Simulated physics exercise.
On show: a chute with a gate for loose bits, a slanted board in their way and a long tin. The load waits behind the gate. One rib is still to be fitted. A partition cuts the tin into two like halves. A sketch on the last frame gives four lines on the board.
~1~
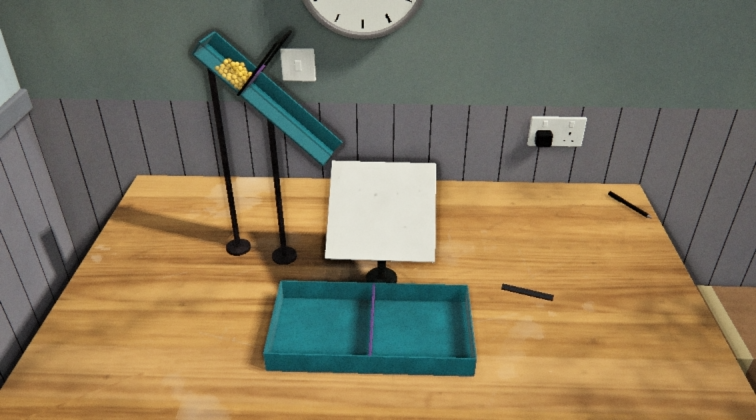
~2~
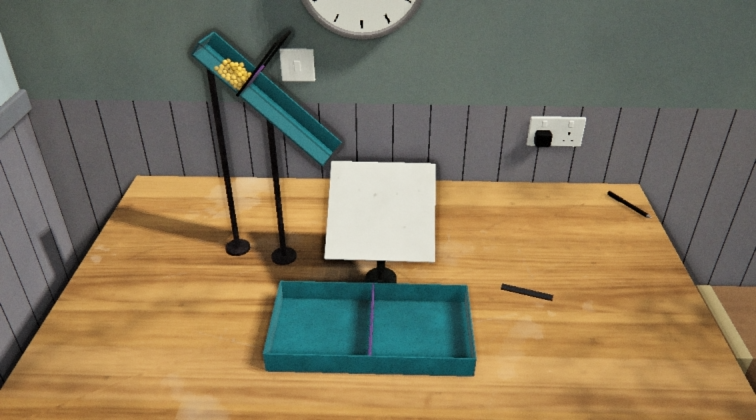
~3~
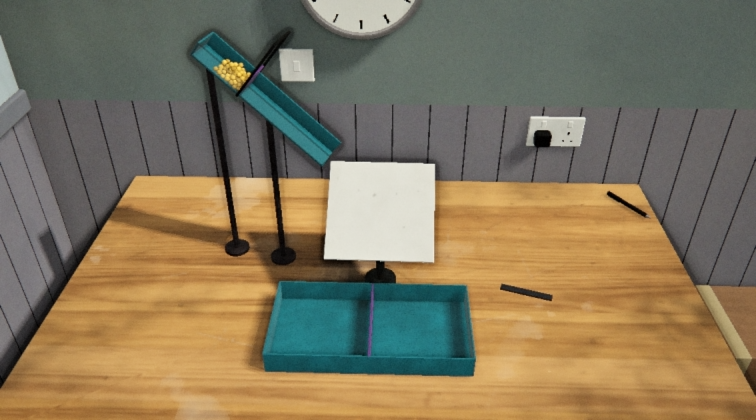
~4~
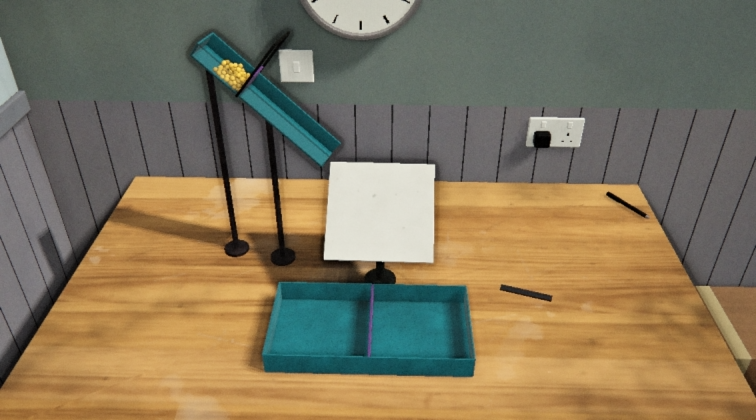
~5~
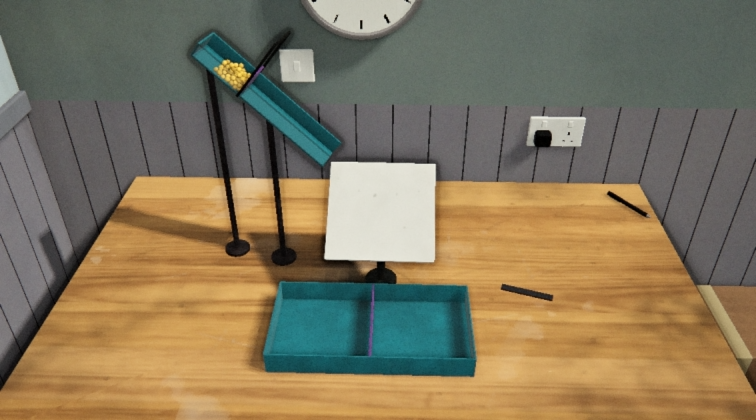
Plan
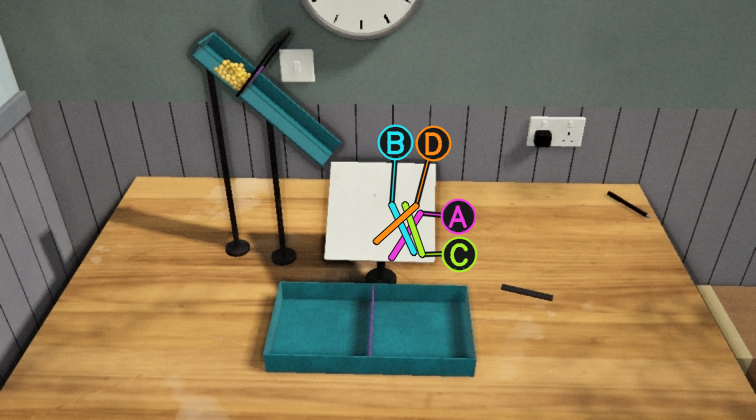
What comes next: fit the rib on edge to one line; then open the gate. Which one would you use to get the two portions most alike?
Use line A.
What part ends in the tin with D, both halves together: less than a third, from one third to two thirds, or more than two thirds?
Line D gives more than two thirds.
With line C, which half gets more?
More lands on the right.
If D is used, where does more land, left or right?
The left half.
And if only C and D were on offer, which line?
Here it is line D.
On the marked copy, line A from (420, 213) to (391, 257); line B from (391, 204) to (414, 252); line C from (405, 204) to (422, 254); line D from (416, 205) to (376, 241).
With A, of what is caught, about a third in the left half, about two thirds in the right.
With B, of what is caught, a small part in the left half, nearly all in the right.
With C, of what is caught, a stray few in the left half, nearly all in the right.
With D, of what is caught, most in the left half, about a quarter in the right.
